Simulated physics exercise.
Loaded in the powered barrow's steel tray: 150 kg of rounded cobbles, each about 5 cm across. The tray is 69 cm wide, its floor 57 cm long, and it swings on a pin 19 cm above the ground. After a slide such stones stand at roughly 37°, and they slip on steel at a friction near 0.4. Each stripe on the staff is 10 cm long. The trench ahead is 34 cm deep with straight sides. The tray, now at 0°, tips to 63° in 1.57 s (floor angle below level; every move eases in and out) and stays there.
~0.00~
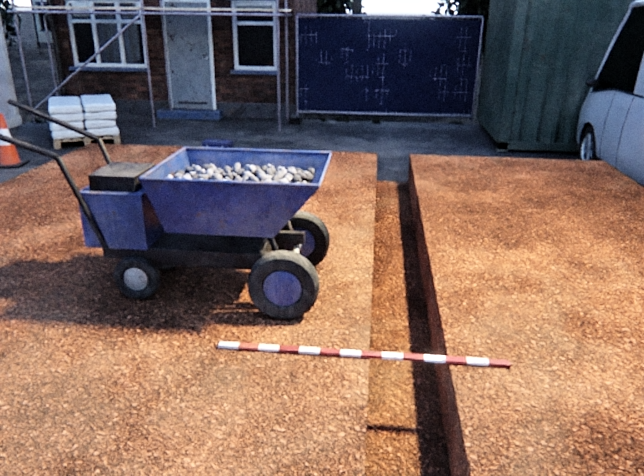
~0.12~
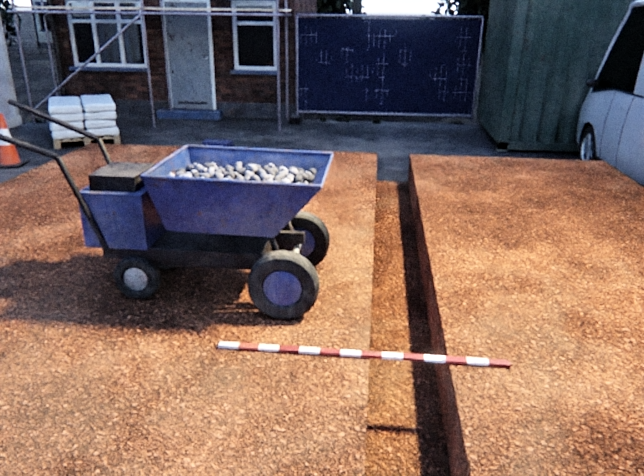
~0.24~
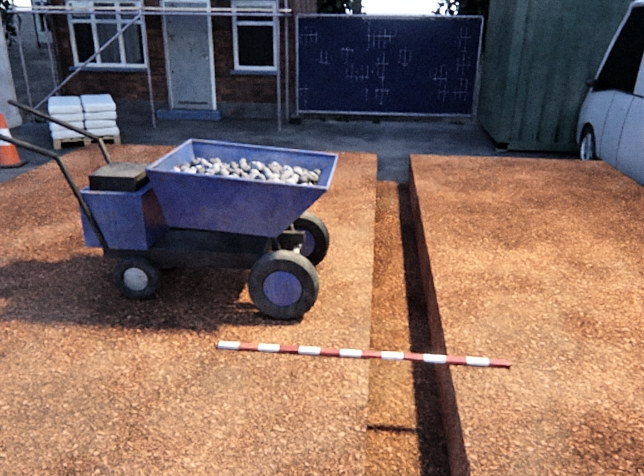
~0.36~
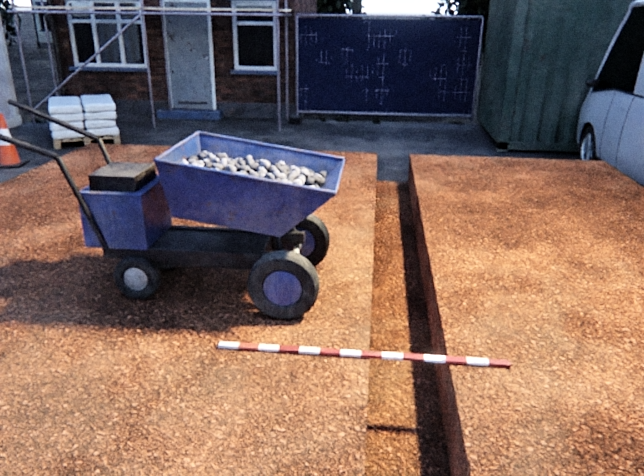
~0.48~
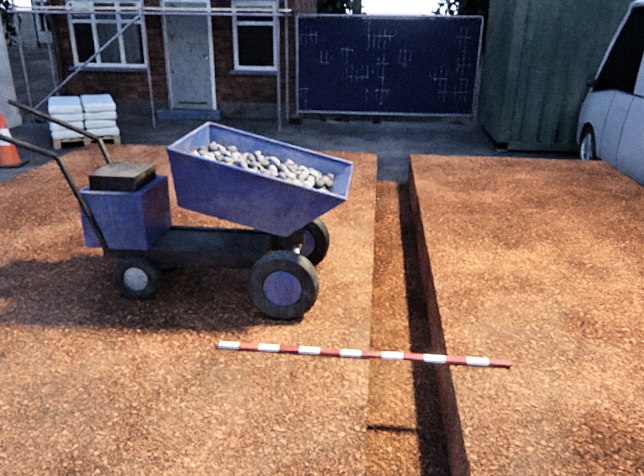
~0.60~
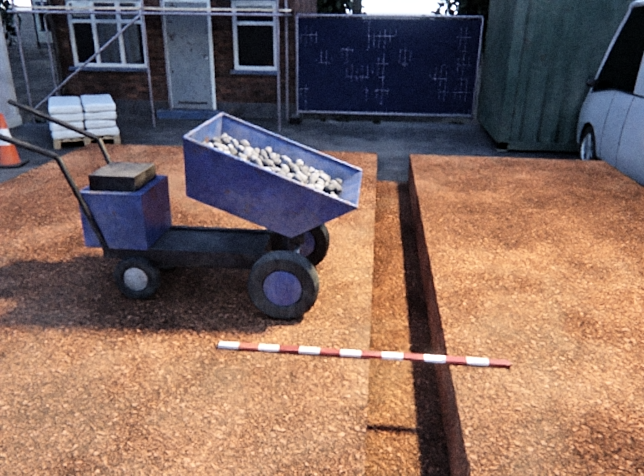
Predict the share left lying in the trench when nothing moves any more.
Some 71 per cent of it.
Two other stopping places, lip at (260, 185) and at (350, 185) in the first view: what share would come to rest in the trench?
About 75 and 45 per cent.
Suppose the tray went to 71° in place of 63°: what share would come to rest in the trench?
It would be near 70 per cent.
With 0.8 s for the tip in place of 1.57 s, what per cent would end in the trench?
Then about 60 per cent.
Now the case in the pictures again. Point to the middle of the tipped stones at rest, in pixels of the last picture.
Around (415, 332).
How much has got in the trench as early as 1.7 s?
About 25 per cent by then.
After 1.2 s the floor is at 53°; 100 % in the tray; the foremost stones are at (387, 232).
After 1.7 s the floor is at 63°; 70 % in the tray, 24 % in the trench, 6 % past the trench; the foremost stones are at (473, 303).
After 2.0 s the floor is at 63°; 42 % in the tray, 38 % in the trench, 20 % past the trench; the foremost stones are at (542, 312).
After 4.0 s the floor is at 63°; 8 % in the tray, 71 % in the trench, 21 % past the trench; the foremost stones are at (585, 319).
